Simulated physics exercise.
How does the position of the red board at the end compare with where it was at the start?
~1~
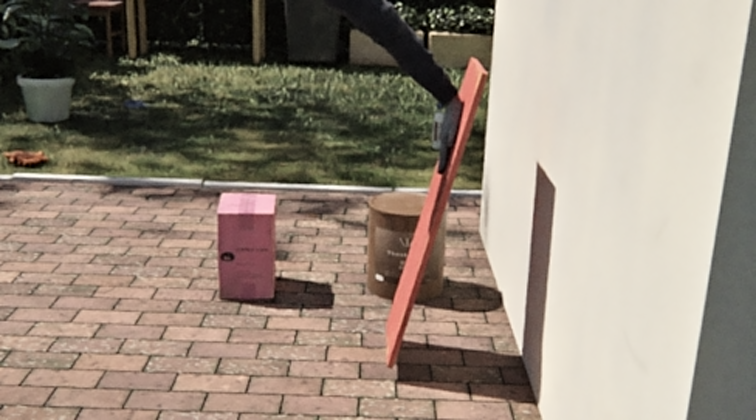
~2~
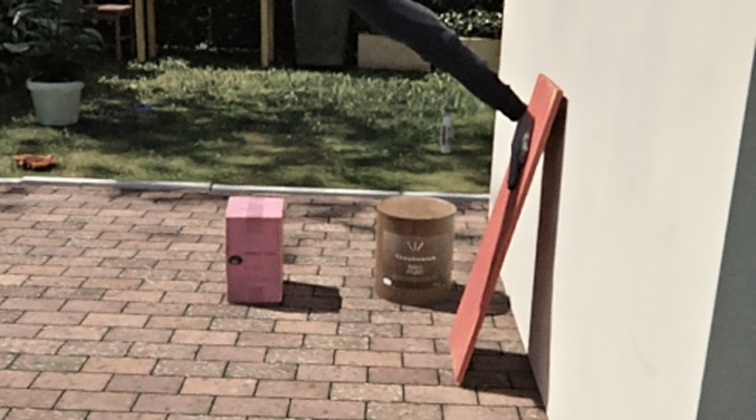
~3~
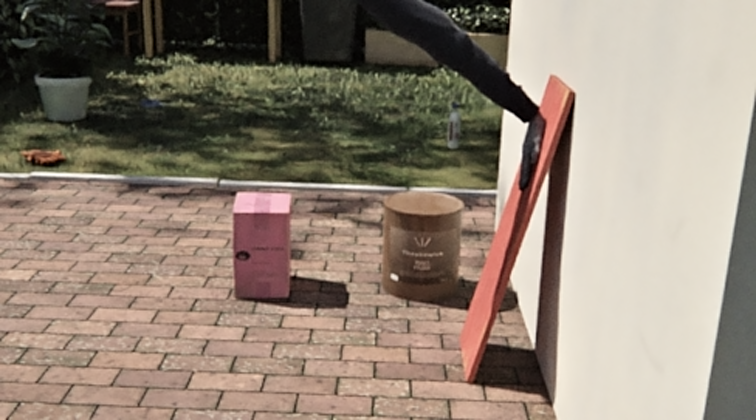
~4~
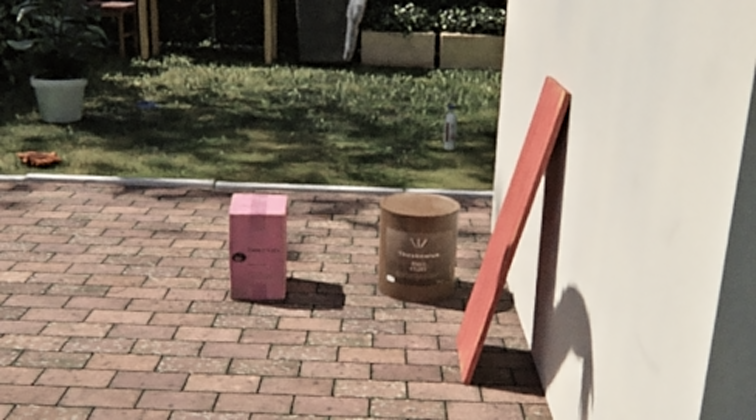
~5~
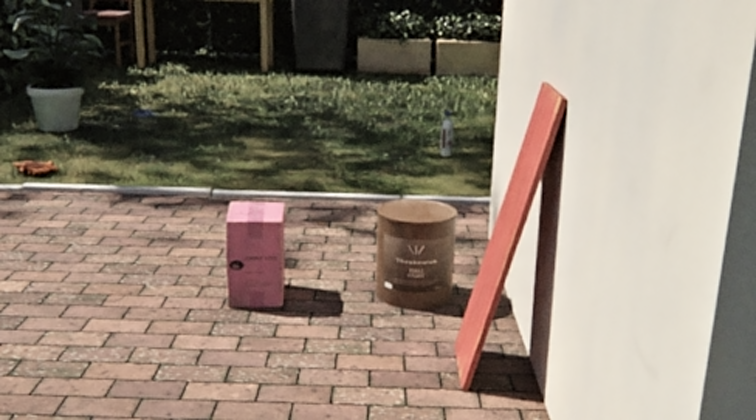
At the start the red board is held tilted partly in front of the brown pail, while at the end it is farther right, clear of the pail and leaning against the pale wall.
